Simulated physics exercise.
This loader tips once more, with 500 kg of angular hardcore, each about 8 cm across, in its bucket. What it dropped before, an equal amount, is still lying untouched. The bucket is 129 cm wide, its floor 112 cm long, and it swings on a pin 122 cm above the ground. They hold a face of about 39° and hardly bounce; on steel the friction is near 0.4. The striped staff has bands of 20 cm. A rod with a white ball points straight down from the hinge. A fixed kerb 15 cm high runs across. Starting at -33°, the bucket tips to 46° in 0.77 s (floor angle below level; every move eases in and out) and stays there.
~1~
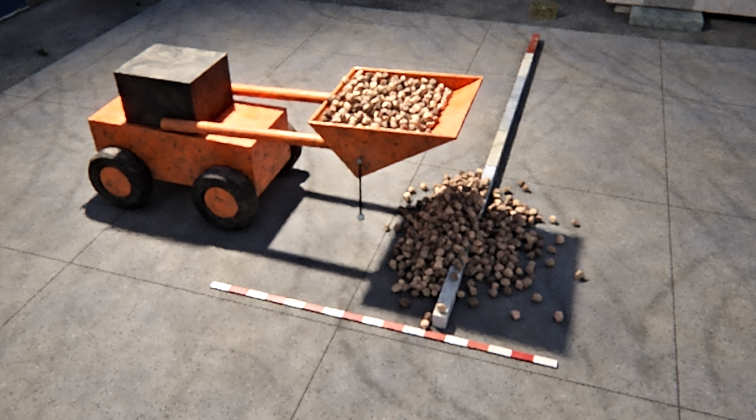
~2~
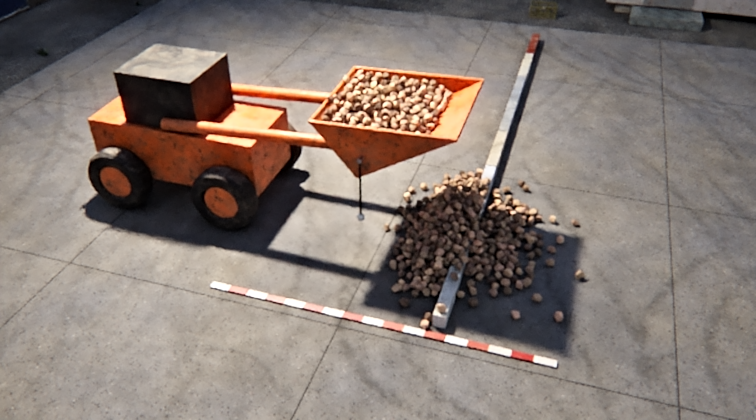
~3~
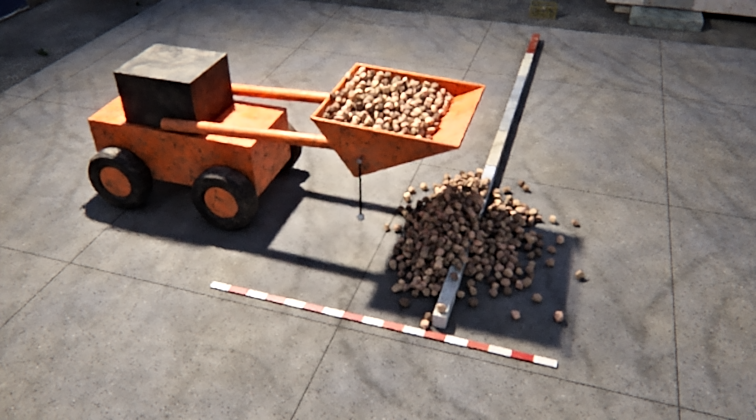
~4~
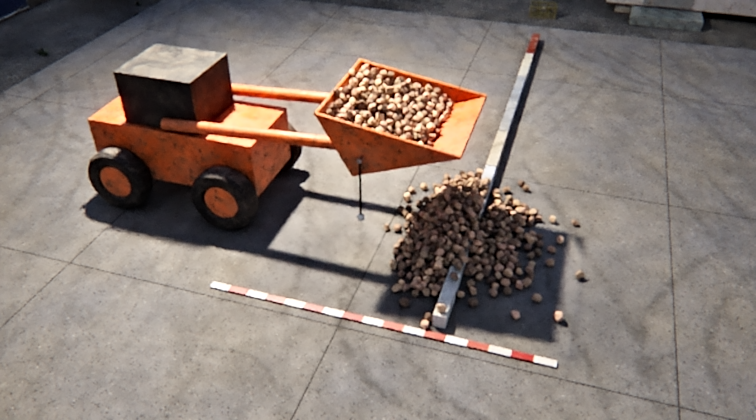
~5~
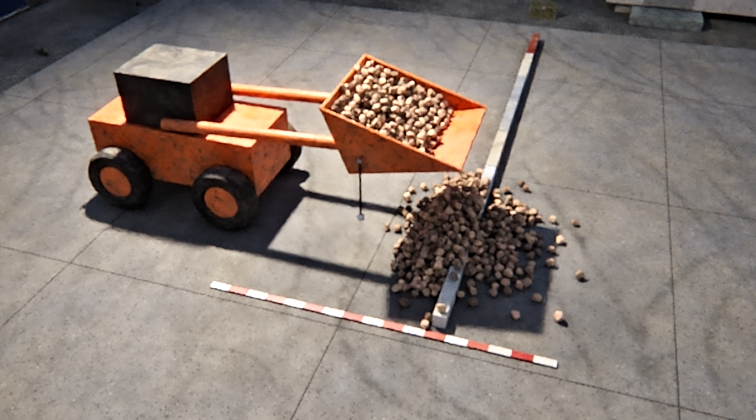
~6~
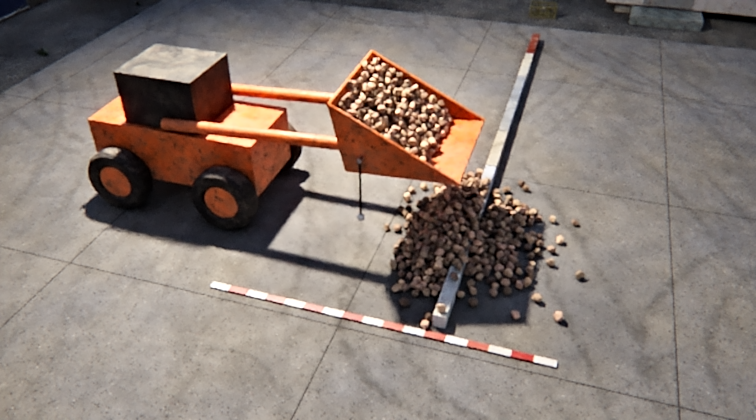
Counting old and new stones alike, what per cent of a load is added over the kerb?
Close to 34 parts in a hundred.
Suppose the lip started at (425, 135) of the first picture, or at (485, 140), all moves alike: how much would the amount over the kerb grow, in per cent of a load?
First some 5, then 75 per cent.
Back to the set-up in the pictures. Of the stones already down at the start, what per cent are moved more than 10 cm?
Roughly 10 per cent of them.
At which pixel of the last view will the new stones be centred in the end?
Their middle is at about (457, 220).
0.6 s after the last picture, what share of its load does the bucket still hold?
It holds some 90 per cent.
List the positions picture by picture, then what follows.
The bucket is at -33°, its lip at (456, 138); the top of the load is at (391, 82). The earlier load is highest near (452, 206), 33 cm above ground level, 74 % on this side of the kerb, 26 % over the kerb, in the first frame.
The bucket is at -31°, its lip at (457, 141); the top of the load is at (387, 83), in the second frame.
Lip at (459, 147), floor tilted -27°, highest stones at (368, 77), in the third frame.
Lip at (461, 158), floor tilted -21°, highest stones at (359, 77), in the fourth frame.
The bucket is at -13°, its lip at (461, 171); the top of the load is at (363, 73), in the fifth frame.
The bucket is at -3°, its lip at (459, 184); the top of the load is at (370, 70), in the sixth frame.
Then, 0.3 s after the last picture the floor is at 34°; in per cent of one load, 100 in the bucket, 74 on this side of the kerb, 26 over the kerb; the foremost stones are at (558, 259).
Then, 0.6 s after the last picture the floor is at 46°; in per cent of one load, 89 in the bucket, 86 on this side of the kerb, 26 over the kerb; the foremost stones are at (558, 259).
Then, 0.9 s after the last picture the floor is at 46°; in per cent of one load, 38 in the bucket, 124 on this side of the kerb, 38 over the kerb; the foremost stones are at (558, 259).
Then, 3.7 s after the last picture the floor is at 46°; in per cent of one load, 14 in the bucket, 126 on this side of the kerb, 60 over the kerb; the foremost stones are at (571, 248). Net gain over the kerb, 34.
